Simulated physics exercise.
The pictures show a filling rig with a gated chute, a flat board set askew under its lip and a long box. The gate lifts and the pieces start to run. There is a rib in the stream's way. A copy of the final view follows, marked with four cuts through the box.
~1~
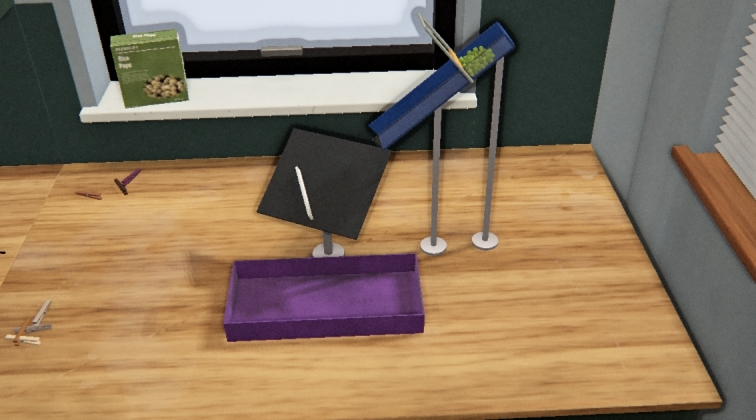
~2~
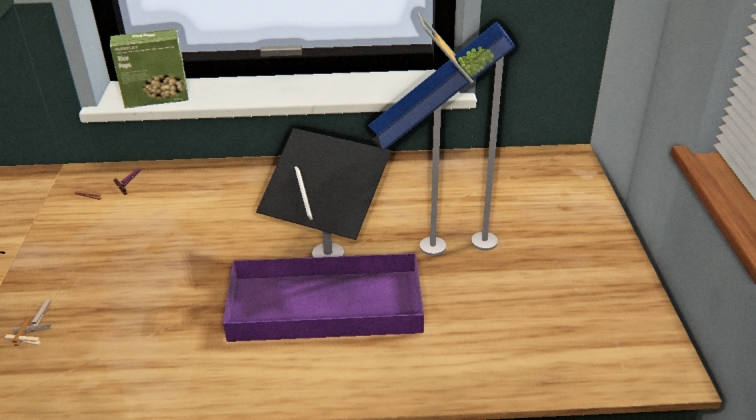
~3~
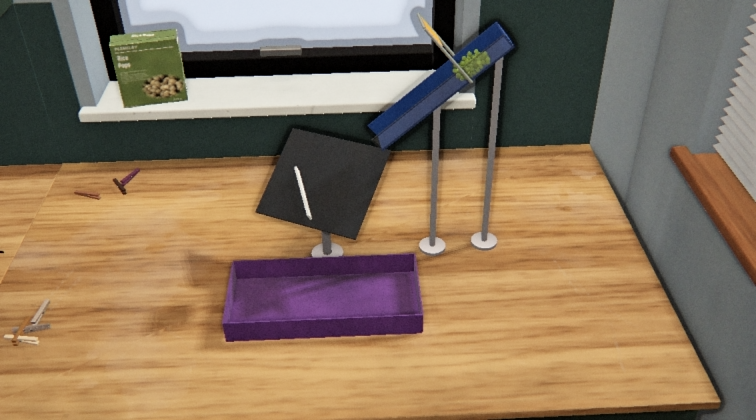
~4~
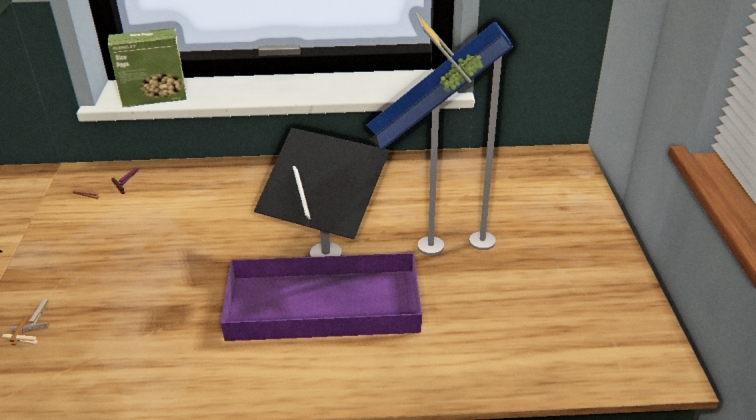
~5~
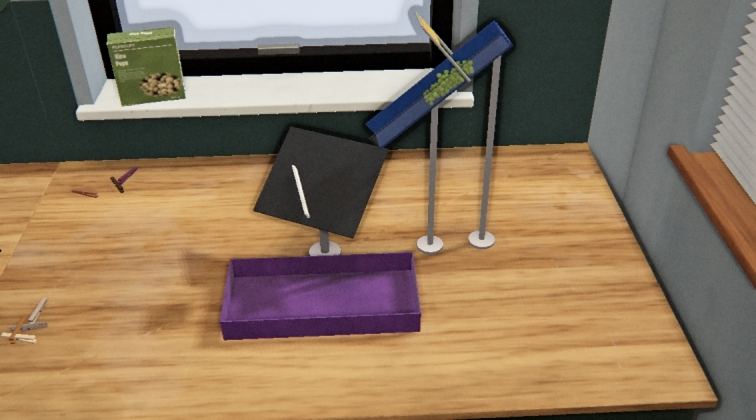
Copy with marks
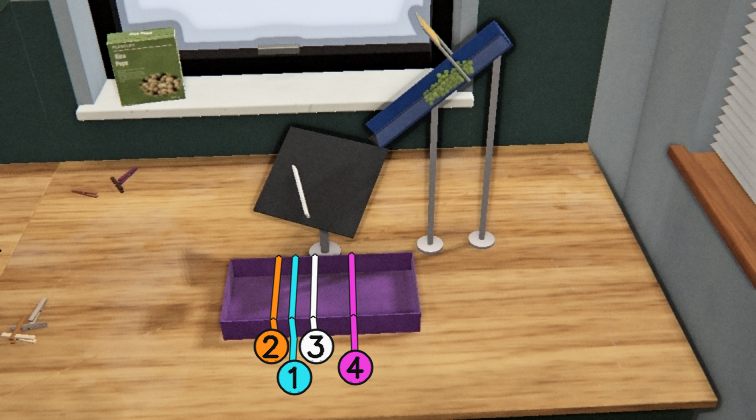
Green peas slid slowly down a tilted blue chute after its gate lifted, spreading out along the way, while the dark slanted board and the empty purple box below stayed still.
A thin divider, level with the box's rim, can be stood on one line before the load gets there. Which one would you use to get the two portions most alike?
Line 3.
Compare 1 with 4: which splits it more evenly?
It is 1.
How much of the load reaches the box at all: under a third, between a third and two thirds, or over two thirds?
Over two thirds.
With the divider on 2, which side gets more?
More lands on the right.
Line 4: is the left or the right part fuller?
Left.
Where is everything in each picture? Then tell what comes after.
In the first picture, load behind the gate at (477, 60), dried peas; lip of the chute at (381, 143), sloping fairly steeply.
In the second picture, middle of the board at (323, 181), tilted fairly steeply; middle of its low edge at (304, 225); of its high edge at (341, 139).
In the third picture, front corners of the box at (223, 323) and (423, 315), empty; front of the load at (455, 71).
In the fourth picture, middle of the load at (463, 73); its front at (442, 82), about a quarter of the way to the lip; rib from (294, 166) to (307, 215).
In the fifth picture, middle of the load at (452, 81); its front at (428, 101), about a third of the way to the lip.
On the marked copy, line 1 crosses the front rim at (291, 319); line 2 crosses the front rim at (273, 319); line 3 crosses the front rim at (313, 318); line 4 crosses the front rim at (353, 316).
If 1 is chosen, of what is caught, a small part on the left of the divider, most on the right.
If 2 is chosen, of what is caught, a stray few on the left of the divider, nearly all on the right.
If 3 is chosen, of what is caught, about half on the left of the divider, about half on the right.
If 4 is chosen, of what is caught, all on the left of the divider, none on the right.
